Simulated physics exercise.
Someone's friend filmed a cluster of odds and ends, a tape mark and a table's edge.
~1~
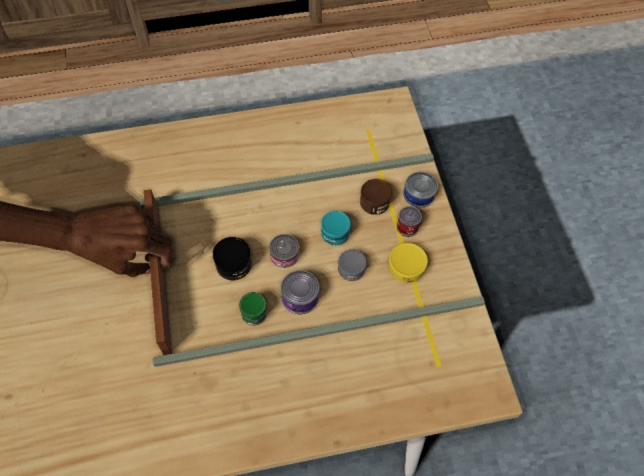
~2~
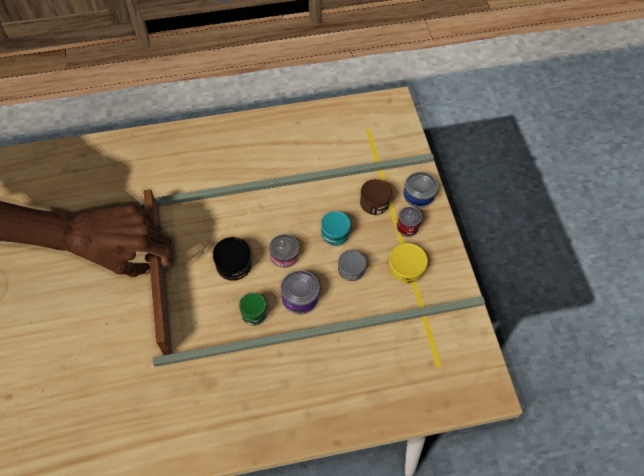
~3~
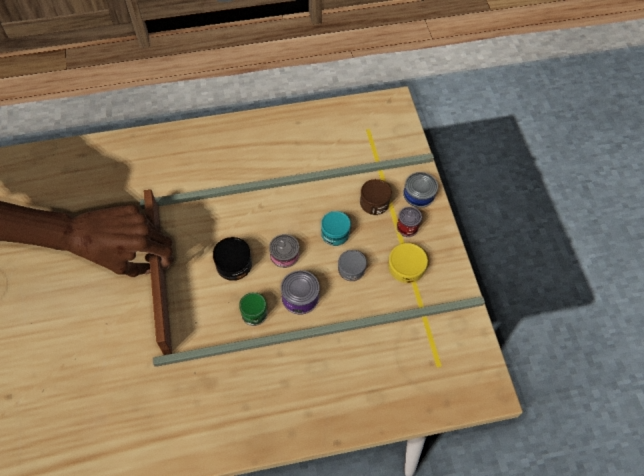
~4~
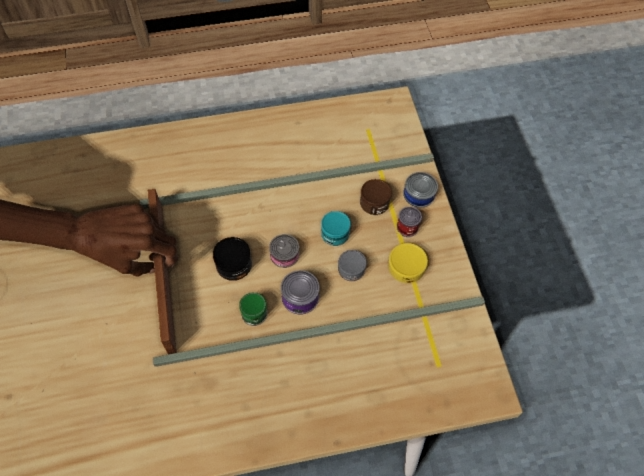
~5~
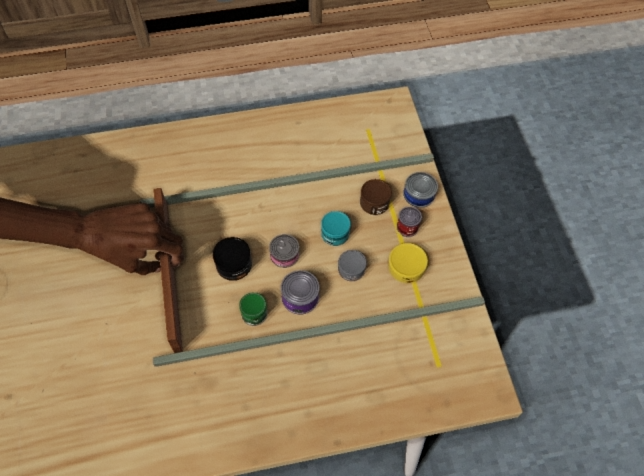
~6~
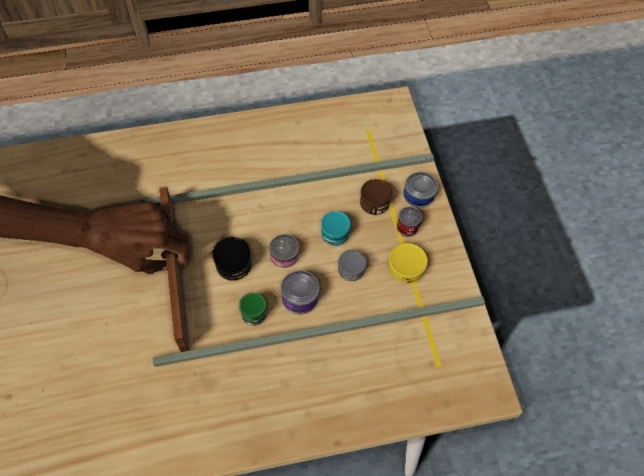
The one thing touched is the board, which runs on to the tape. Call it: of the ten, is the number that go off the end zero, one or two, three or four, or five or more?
One or two go off.
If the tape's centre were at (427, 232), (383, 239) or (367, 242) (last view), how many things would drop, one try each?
Those tries give 5, 0 and 0.
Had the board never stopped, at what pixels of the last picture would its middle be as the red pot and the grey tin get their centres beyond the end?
The middle would be close to (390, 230) and then close to (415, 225).
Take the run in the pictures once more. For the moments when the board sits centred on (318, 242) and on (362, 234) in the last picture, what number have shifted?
I make it 8 at the first spot and 9 at the other.
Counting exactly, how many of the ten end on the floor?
1 in total.
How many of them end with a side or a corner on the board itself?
Contact count: 5.
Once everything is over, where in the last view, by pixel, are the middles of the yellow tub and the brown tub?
Approximately (466, 270) for one, approximately (399, 175) for the other.
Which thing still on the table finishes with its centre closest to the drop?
That would be the yellow tub, which ends nearest.
Early on, none off yet; blue tin at rest near (420, 190); red pot at rest near (409, 222); yellow tub at rest near (408, 263).
Finally, the number that fall off is one or two; lost, red pot.
